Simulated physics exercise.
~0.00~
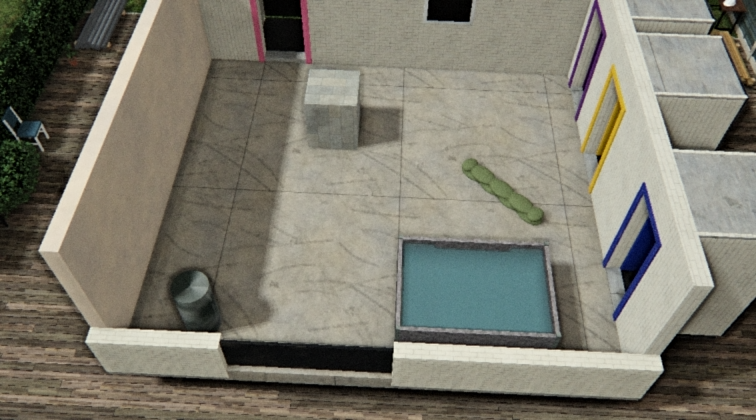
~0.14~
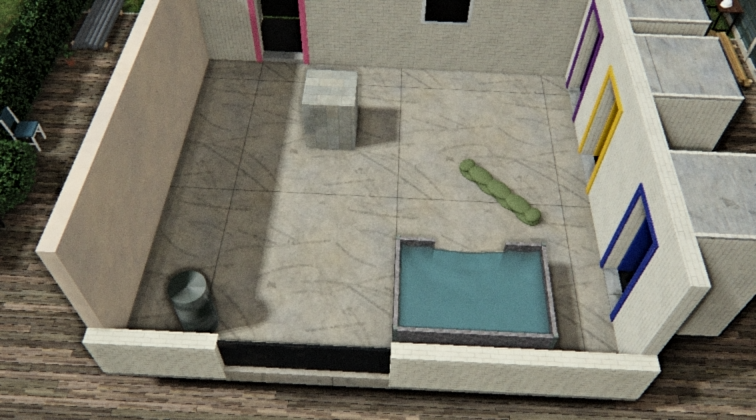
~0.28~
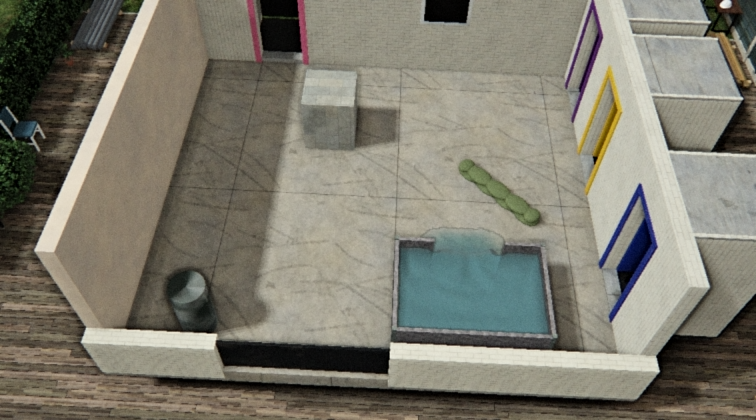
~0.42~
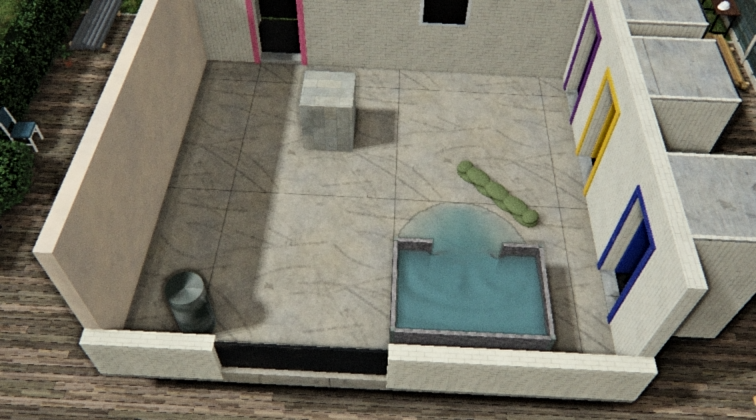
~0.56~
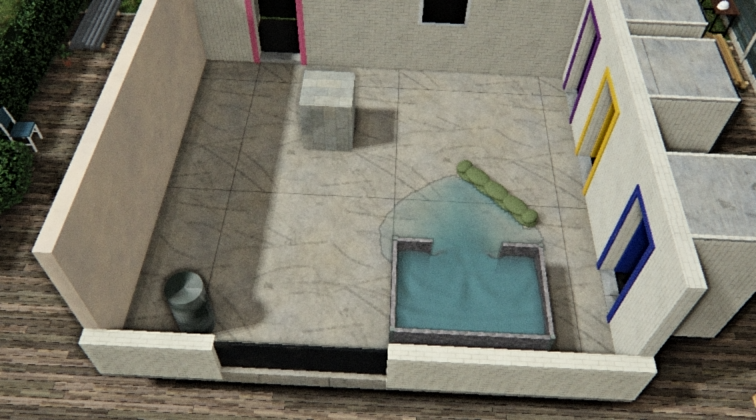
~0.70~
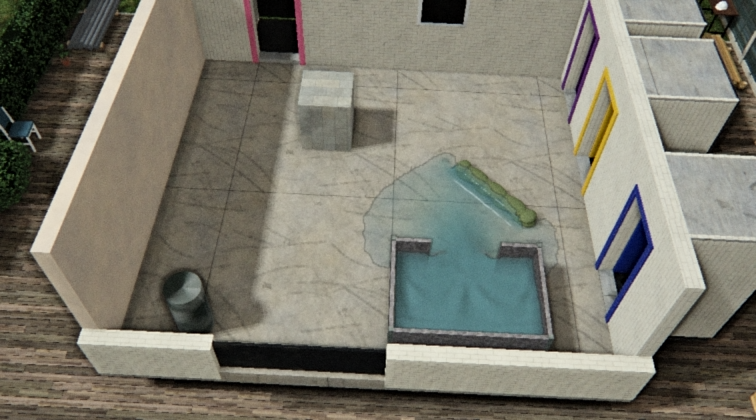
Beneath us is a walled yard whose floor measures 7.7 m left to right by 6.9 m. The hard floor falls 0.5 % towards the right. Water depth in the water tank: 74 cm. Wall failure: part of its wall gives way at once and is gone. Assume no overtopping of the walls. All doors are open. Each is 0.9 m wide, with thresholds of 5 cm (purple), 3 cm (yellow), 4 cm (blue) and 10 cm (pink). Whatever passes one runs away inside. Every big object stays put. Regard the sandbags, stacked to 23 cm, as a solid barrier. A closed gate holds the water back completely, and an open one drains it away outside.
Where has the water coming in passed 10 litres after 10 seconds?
My prediction: The purple door will let too much through. The yellow door will let too much through. The blue door will let too much through. The pink door will not let too much through.
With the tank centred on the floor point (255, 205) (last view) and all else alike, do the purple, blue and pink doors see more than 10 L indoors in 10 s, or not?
Purple gets more than that, blue gets no more than that, pink gets more than that.
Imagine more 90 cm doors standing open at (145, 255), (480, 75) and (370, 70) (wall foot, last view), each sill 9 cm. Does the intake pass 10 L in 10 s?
Check each in turn: The first fails, the second fails, the third succeeds.
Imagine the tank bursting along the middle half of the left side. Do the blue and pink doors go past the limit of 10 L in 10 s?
Blue short, pink beyond.
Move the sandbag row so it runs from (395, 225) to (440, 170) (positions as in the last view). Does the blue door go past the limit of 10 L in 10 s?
Outcome - blue: Pass.
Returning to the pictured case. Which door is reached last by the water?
That would be the purple door.
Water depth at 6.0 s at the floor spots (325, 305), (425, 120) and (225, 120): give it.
Approximately 0, 2 and 9 centimetres, going through them in turn.
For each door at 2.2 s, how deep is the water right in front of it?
Measured in centimetres, the purple door gives 0, the yellow door 3, the blue door 4 and the pink door 0.
After 1.4 s water covers 25 % of the floor and is deepest (41 cm) near (491, 205); purple door not reached, yellow door not reached, blue door not reached, pink door not reached.
After 2.2 s water covers 40 % of the floor and is deepest (32 cm) near (491, 205); purple door not reached, yellow door 3 cm at the sill, 0 L in, blue door 4 cm at the sill, 0 L in, pink door not reached.
After 3.5 s water covers 50 % of the floor and is deepest (25 cm) near (380, 70); purple door 4 cm at the sill, 0 L in, yellow door 3 cm at the sill, 3 L in, blue door 7 cm at the sill, 6 L in, pink door 7 cm at the sill, 0 L in.
After 6.0 s water covers 75 % of the floor and is deepest (15 cm) near (557, 84); purple door 12 cm at the sill, 19 L in, yellow door 4 cm at the sill, 4 L in, blue door 6 cm at the sill, 22 L in, pink door 5 cm at the sill, 0 L in.
After 10.0 s water covers 95 % of the floor and is deepest (10 cm) near (610, 377); purple door 7 cm at the sill, 69 L in, yellow door 4 cm at the sill, 19 L in, blue door 6 cm at the sill, 45 L in, pink door 8 cm at the sill, 0 L in.
